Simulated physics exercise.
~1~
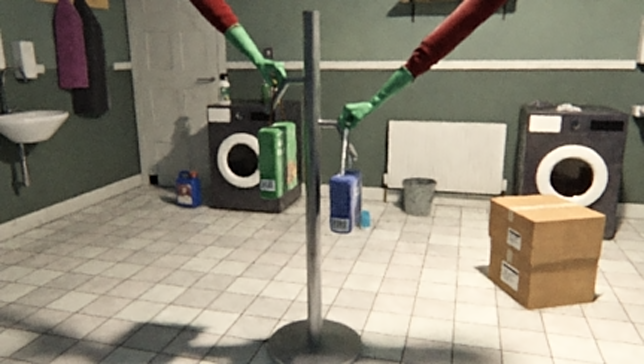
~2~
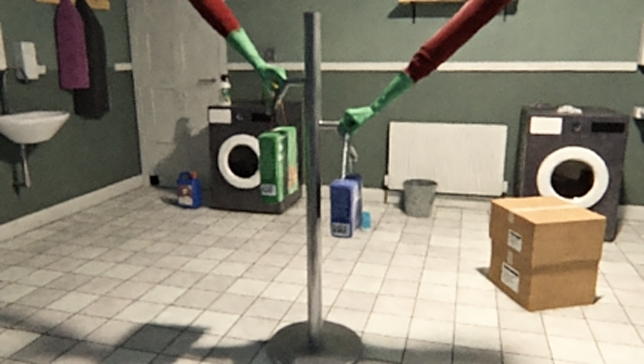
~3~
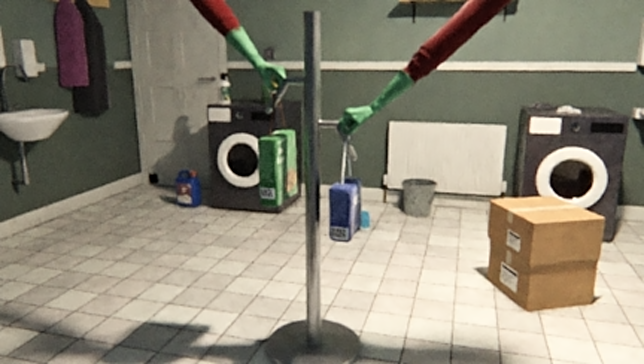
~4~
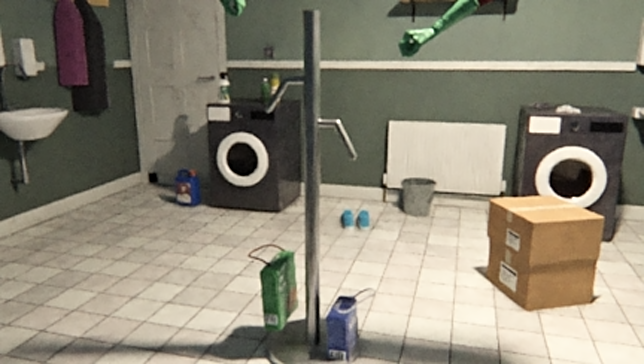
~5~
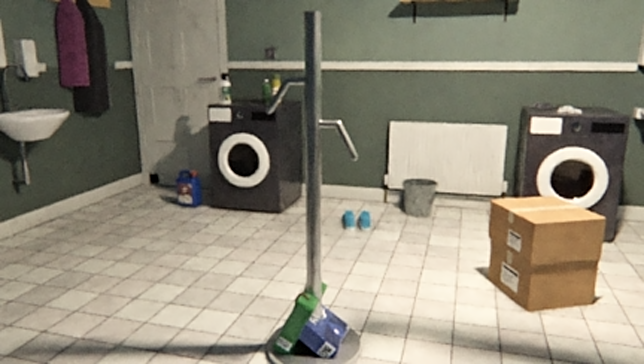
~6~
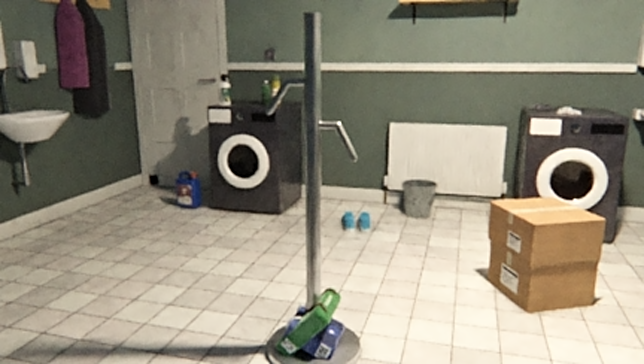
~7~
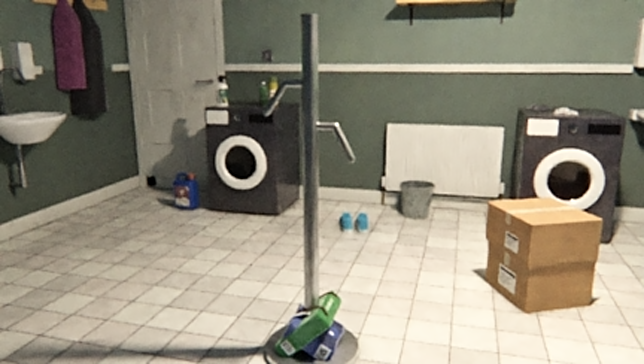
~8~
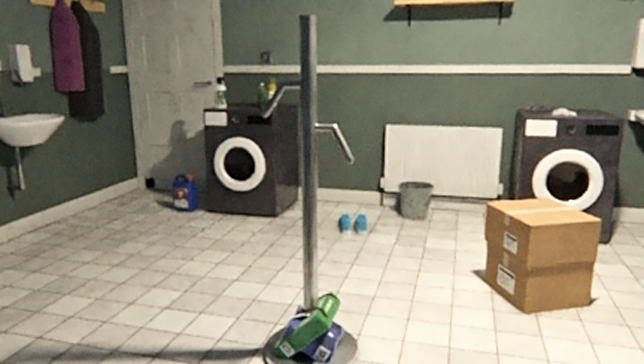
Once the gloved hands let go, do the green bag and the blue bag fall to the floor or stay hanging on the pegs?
Both bags fall. The green one and the blue one come down and end up in a heap at the foot of the post.
